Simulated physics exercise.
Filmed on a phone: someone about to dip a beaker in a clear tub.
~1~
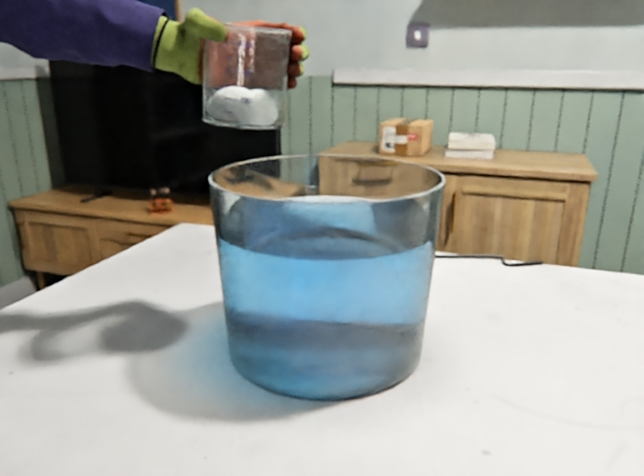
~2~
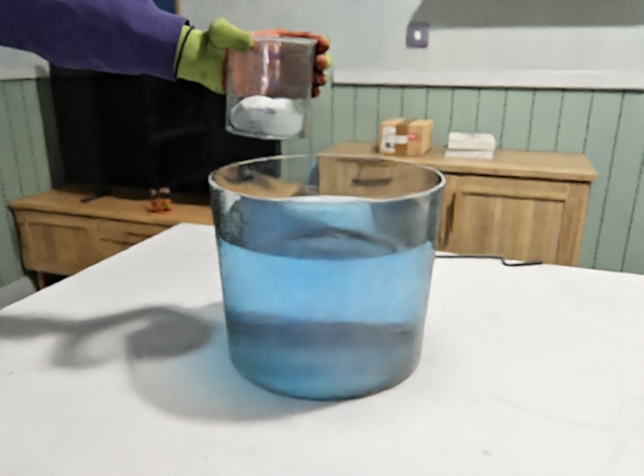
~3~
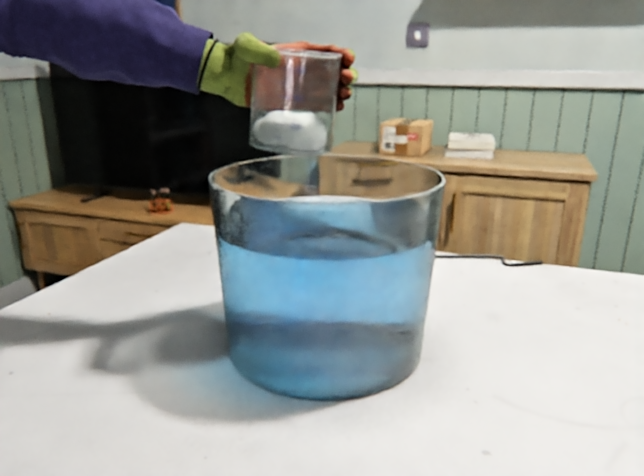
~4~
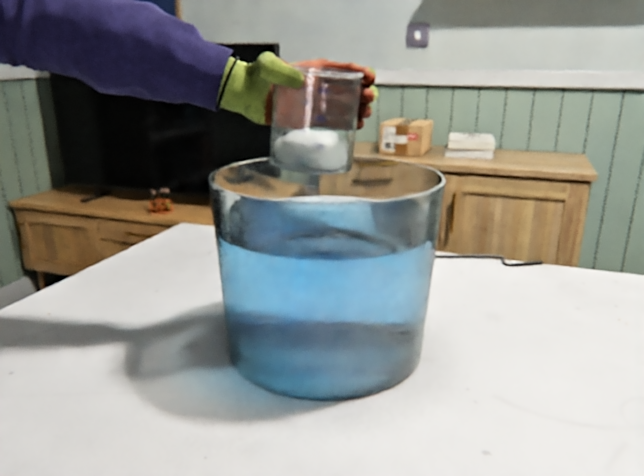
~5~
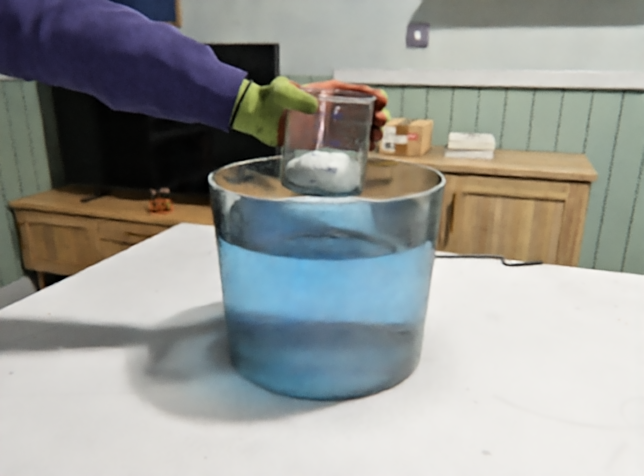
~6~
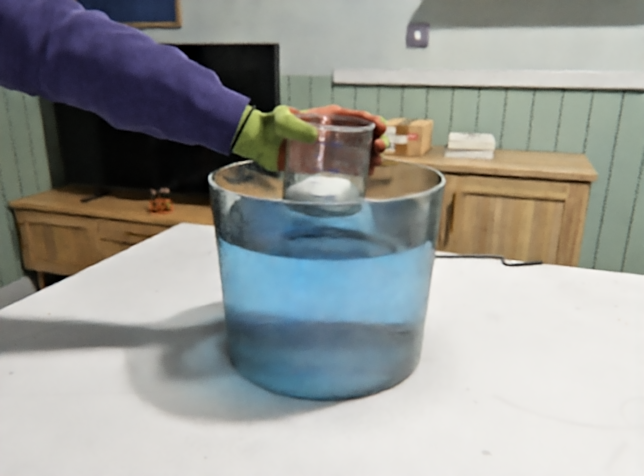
A gloved hand lowers a clear beaker, mouth up with a white scrap of cloth inside, moving it rightward and down from above a clear tub of blue liquid on a white table to just over the surface.
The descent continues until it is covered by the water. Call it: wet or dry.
My call: Wet.
Shortly, the beaker enters the water.
Then, water pours in as the air escapes.
At the finish, the beaker is under, flooded, and the scrap of cloth is wet.
